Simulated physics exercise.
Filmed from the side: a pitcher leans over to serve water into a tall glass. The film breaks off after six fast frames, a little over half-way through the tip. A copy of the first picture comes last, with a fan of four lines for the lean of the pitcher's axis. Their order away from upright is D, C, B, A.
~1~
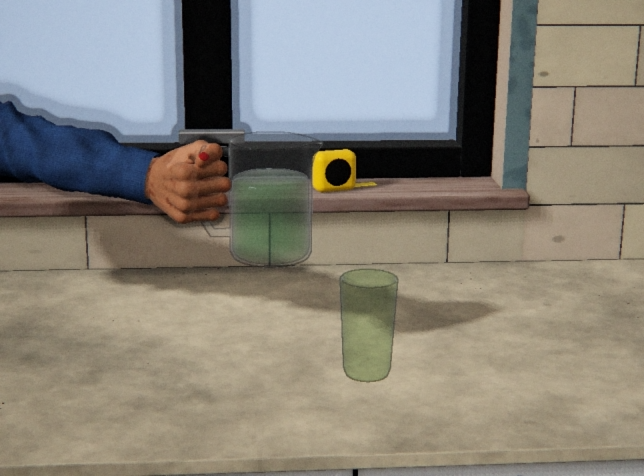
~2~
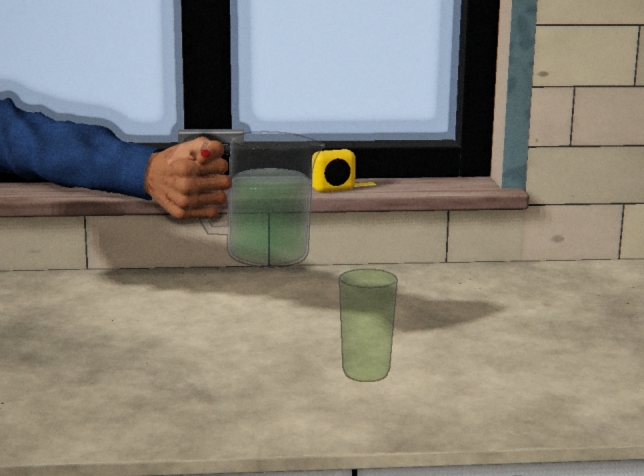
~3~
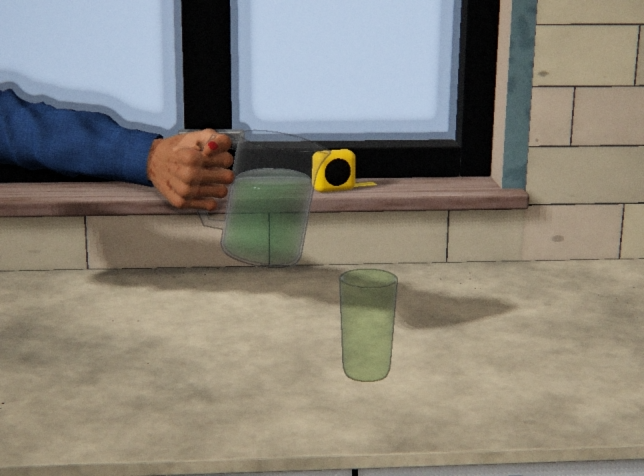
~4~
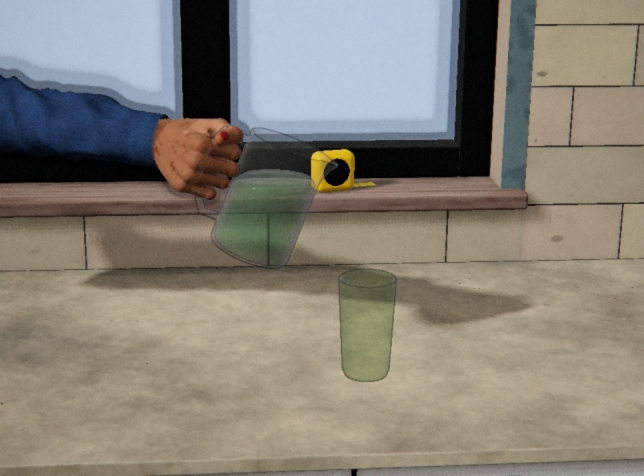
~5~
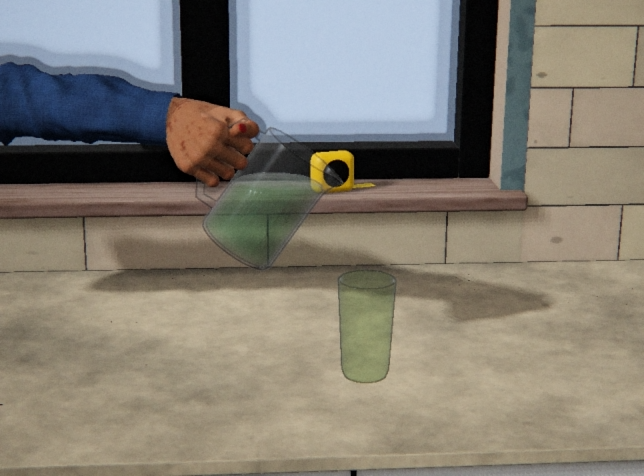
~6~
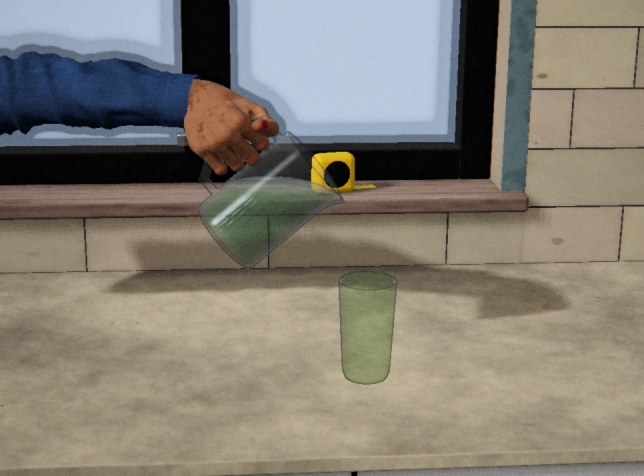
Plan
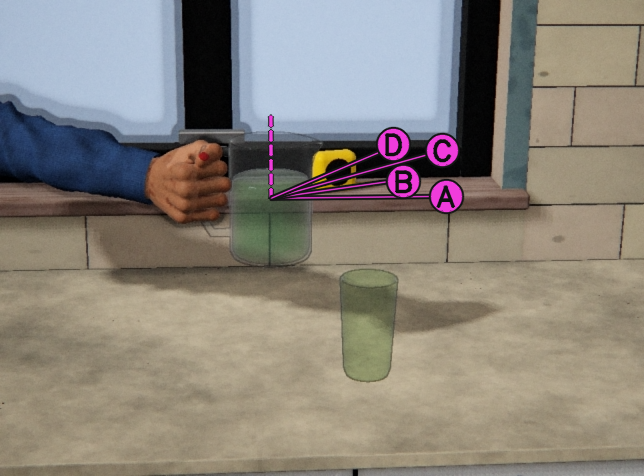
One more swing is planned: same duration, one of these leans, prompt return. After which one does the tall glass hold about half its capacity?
Mark D.
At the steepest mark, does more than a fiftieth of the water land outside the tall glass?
Yes.
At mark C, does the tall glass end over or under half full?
Over.
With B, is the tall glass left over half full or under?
Over half.
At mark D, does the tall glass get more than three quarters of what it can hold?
No, it does not.
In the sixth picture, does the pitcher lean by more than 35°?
Yes.
In magenta, A at (429, 196); B at (385, 181); C at (425, 155); D at (378, 152).
If A is chosen, the tall glass ends with about 94 % of what it can hold; 24 % of the water is spilt.
If B is chosen, the tall glass ends with about 91 % of what it can hold; 12 % of the water is spilt.
If C is chosen, the tall glass ends with about 69 % of what it can hold; 8 % of the water is spilt.
If D is chosen, the tall glass ends with about 47 % of what it can hold; 4 % of the water is spilt.
